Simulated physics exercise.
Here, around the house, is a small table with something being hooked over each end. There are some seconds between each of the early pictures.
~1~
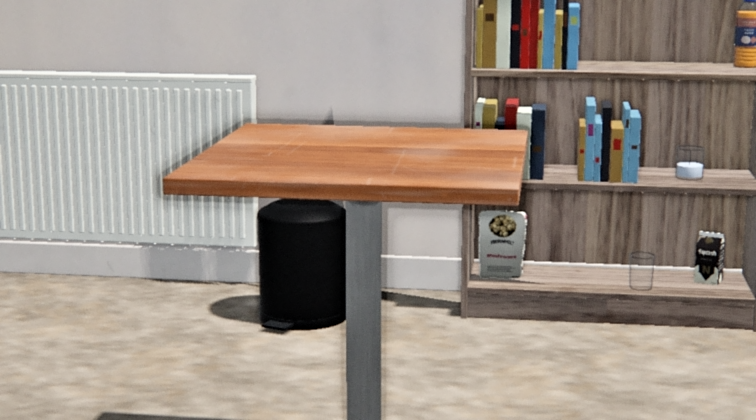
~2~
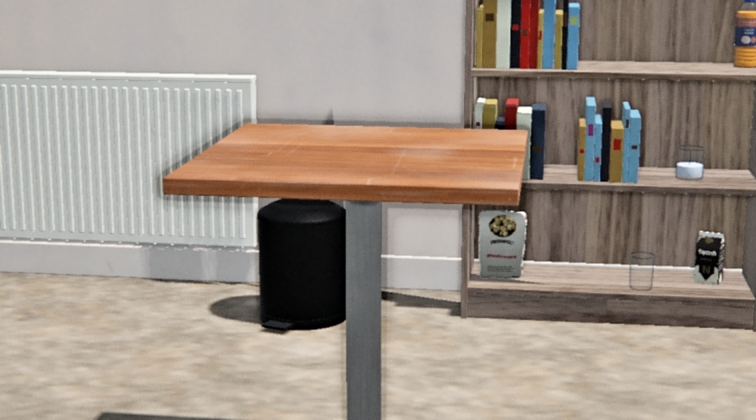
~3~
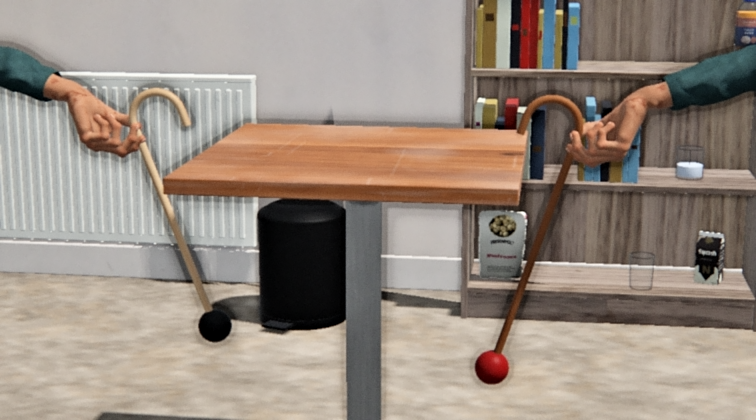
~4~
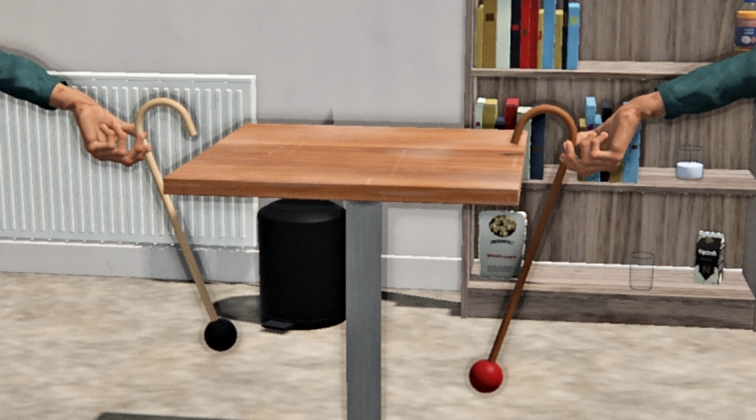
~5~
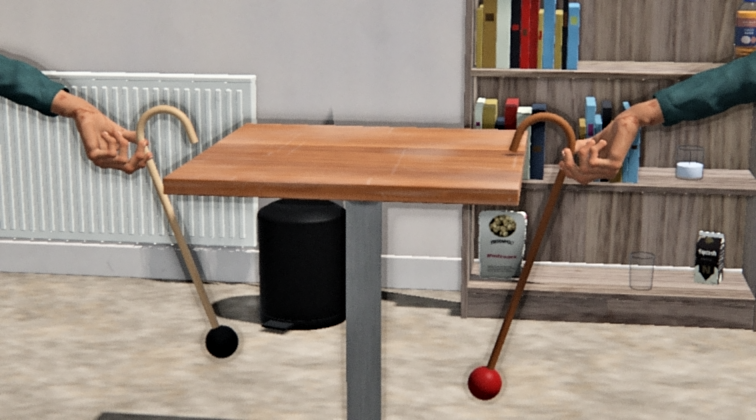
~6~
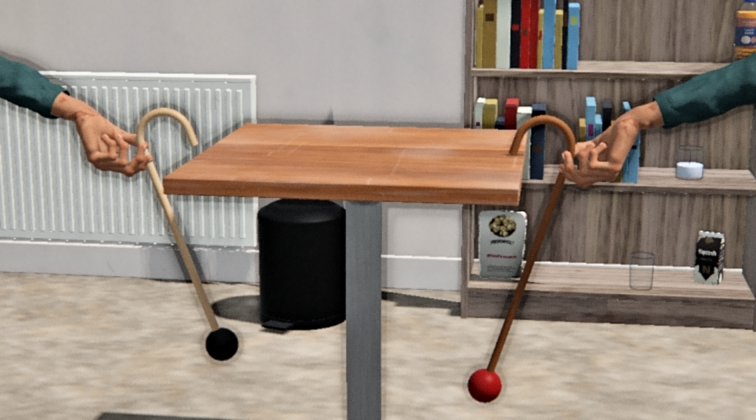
The footage shows a small wooden table in a room, then two hands bringing in hook-topped sticks, one with a black ball at the left end and one with a red ball at the right, shifting slightly before staying still.
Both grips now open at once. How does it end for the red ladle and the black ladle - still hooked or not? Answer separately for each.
It ends with the red ladle still hooked, the black ladle no longer hooked.
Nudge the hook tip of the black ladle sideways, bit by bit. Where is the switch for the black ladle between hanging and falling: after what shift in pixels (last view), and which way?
It's roughly 16 pixels to the right.
Then, 0.40 s past the last view, red ladle at rest near (510, 261); black ladle come down near (178, 388).
Finally, the red ladle stays hooked on the edge, near (510, 261); the black ladle falls to the floor.
